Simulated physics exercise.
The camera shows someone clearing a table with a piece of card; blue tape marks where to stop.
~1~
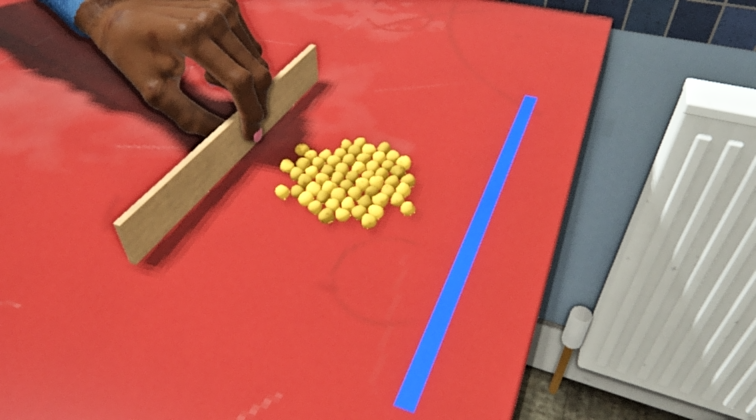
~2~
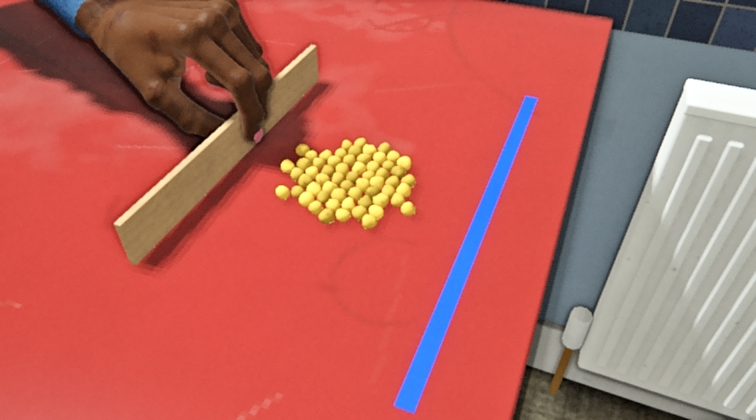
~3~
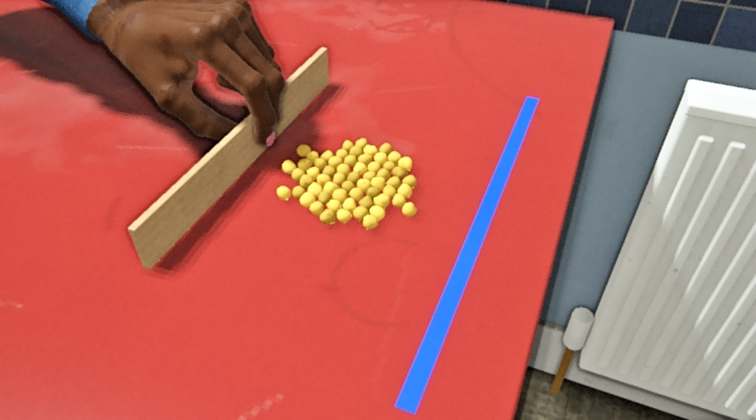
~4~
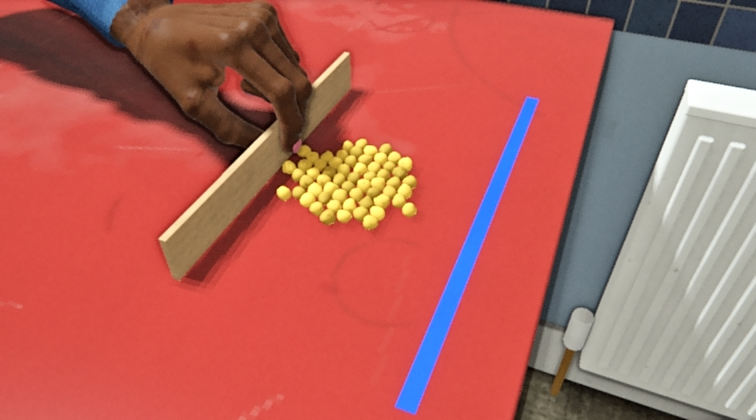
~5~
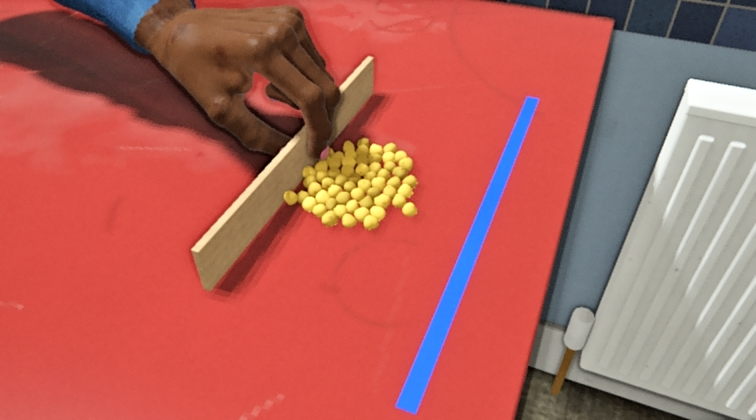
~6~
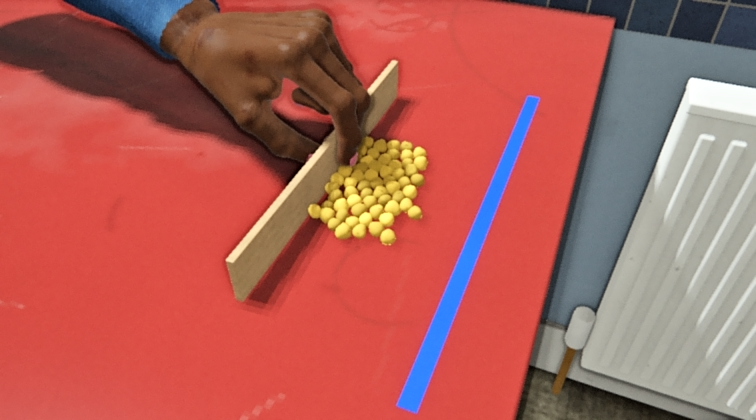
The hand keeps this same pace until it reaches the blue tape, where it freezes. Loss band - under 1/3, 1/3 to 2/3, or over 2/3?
Fallen off: Less than half what stays.
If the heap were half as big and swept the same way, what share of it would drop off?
Roughly 0 percent.
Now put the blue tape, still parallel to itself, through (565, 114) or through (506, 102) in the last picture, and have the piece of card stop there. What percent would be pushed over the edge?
The shares are 70 and 0 percent, in that order.
Shortly afterwards, piece of card still moving, near (415, 160); heap all on the table, its front near (493, 198).
Next, piece of card stopped at the blue tape; heap a little over the edge.
In the end, piece of card stopped at the blue tape; heap a little over the edge.
